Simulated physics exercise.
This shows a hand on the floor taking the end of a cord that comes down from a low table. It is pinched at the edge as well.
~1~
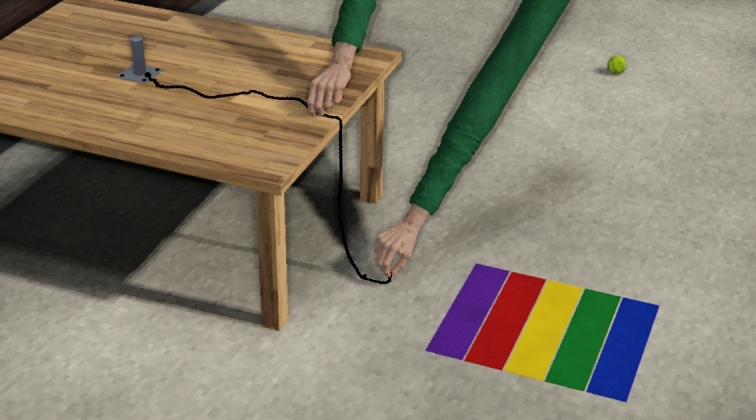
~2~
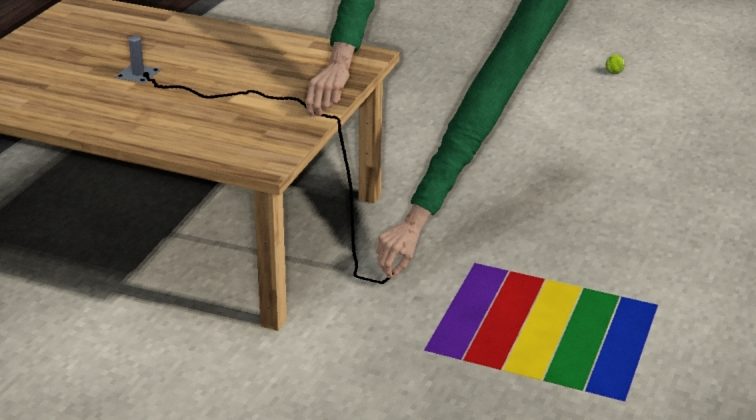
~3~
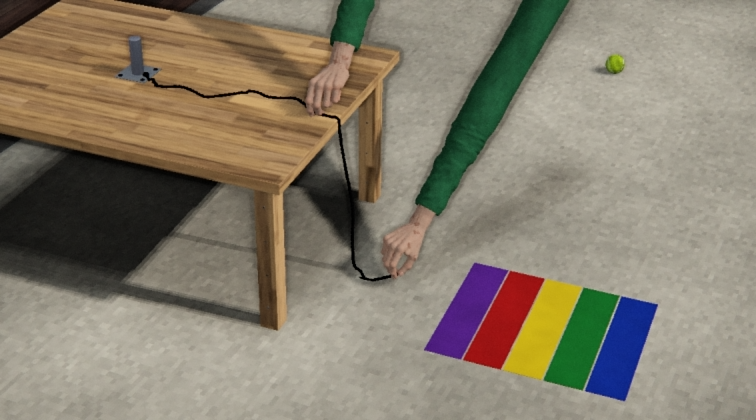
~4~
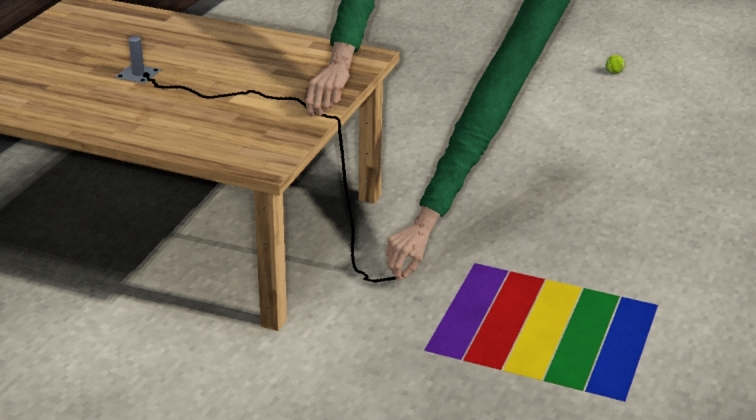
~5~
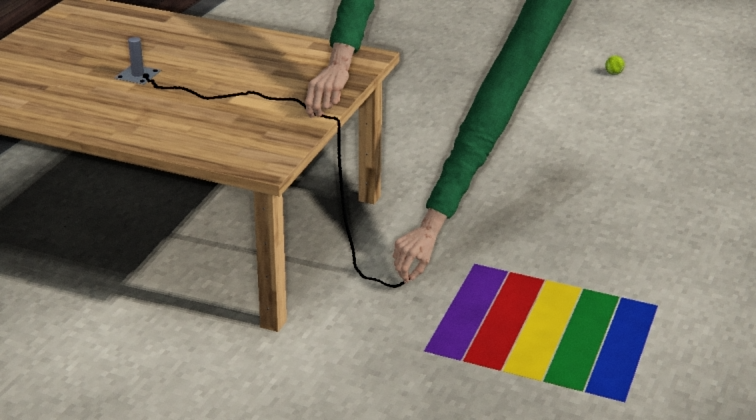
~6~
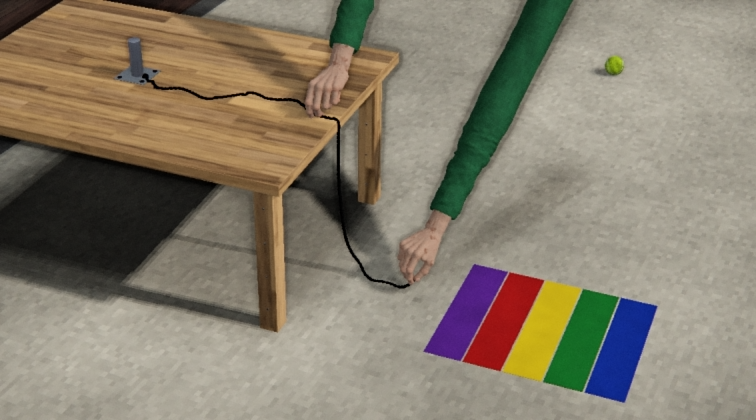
A hand near the floor held the end of a black cord hanging from a low wooden table and moved it slightly right, while another hand pinched the cord at the table's edge.
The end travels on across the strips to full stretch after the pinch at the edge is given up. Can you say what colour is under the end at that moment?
Yes, it is yellow.
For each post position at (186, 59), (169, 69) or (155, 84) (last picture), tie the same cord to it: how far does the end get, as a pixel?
Try by try, about (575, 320), (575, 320) and (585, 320).
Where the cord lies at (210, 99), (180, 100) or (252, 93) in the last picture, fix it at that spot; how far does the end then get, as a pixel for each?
Pixel places, try by try: (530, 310), (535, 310), (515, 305).
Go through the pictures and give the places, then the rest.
The first picture shows end (391, 273); purple (453, 338); red (492, 348); yellow (531, 358); green (572, 368); blue (613, 379).
The second picture shows end (392, 274); cord through (160, 86) (223, 96) (293, 99) (340, 133) (351, 199) (356, 262).
The third picture shows end (397, 274).
The fourth picture shows end (402, 276); cord through (160, 87) (223, 96) (293, 99) (340, 133) (348, 199) (354, 264).
The fifth picture shows end (409, 278).
The sixth picture shows end (413, 280); cord through (159, 88) (222, 97) (292, 100) (338, 134) (340, 199) (360, 264).
Soon after, end near (474, 294); over purple.
After that, end near (522, 305); over red.
At the stop, end near (550, 312); over yellow. The yellow one.
